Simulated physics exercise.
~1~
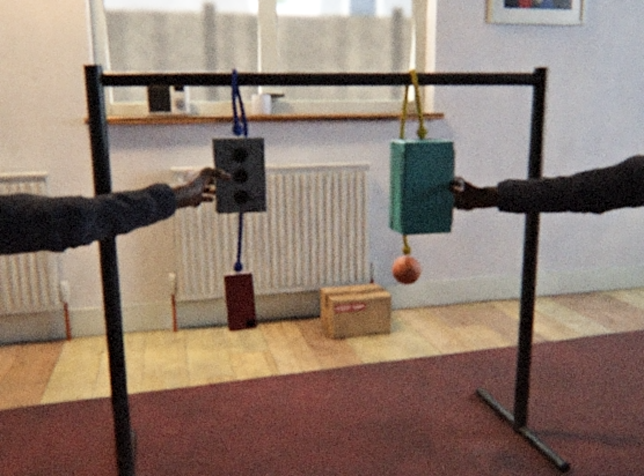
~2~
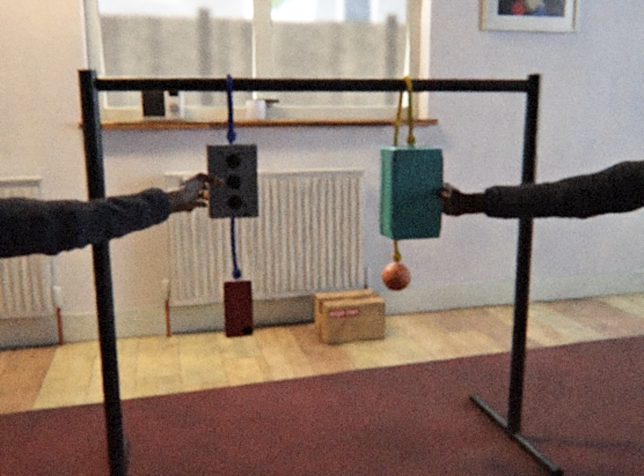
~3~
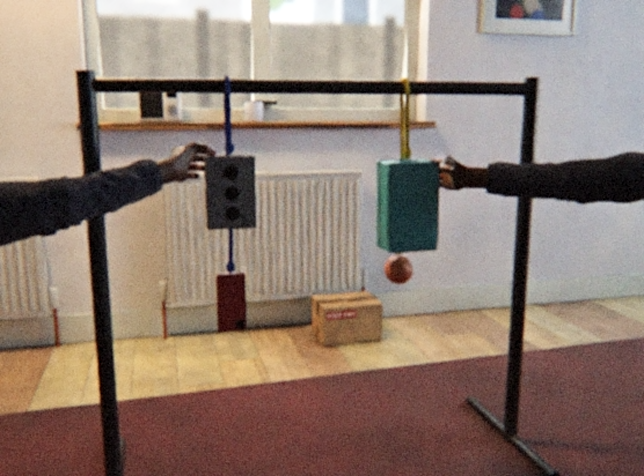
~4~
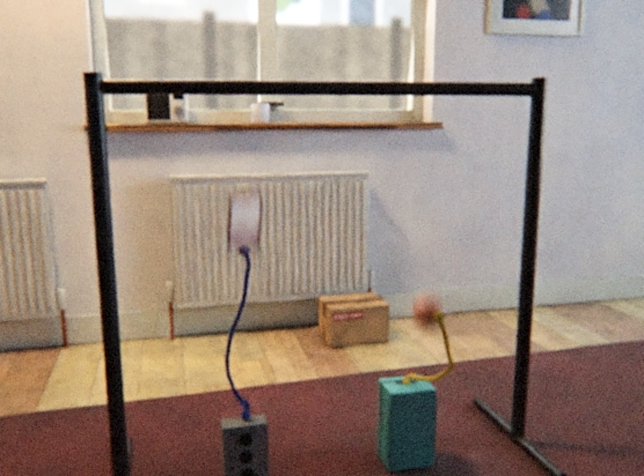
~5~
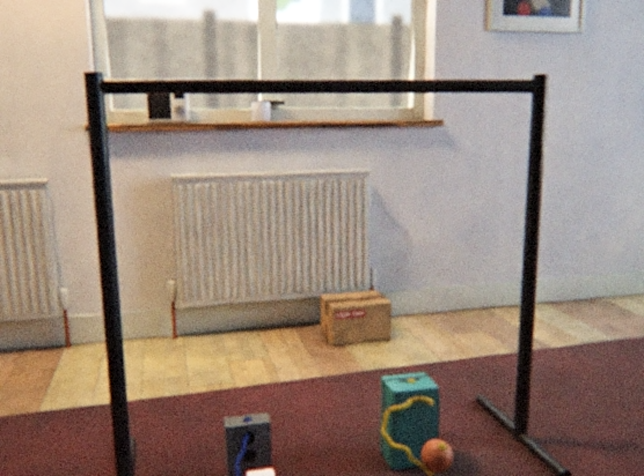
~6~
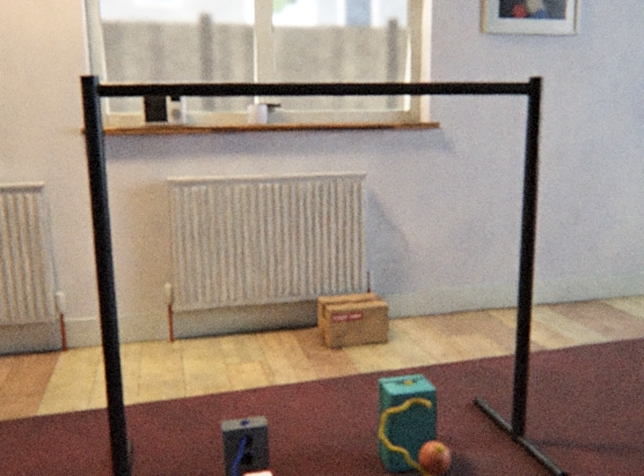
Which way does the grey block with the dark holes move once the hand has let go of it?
The grey block moves down, dropping from beneath the rail to the floor.
A black rail stands in a room with a radiator and a window behind, seen from the front by a slightly swaying camera. Over it hang a blue rope with a grey, dark-holed block above a small dark red slab on the left, and a yellow rope with a turquoise case above an orange ball on the right. Two arms reach in from the sides to the block and case, then the hands draw away. Both loads drop, pulling their ropes off the rail, while the slab flips up above the block. Finally everything rests on the dark red floor, the orange ball beside the case.
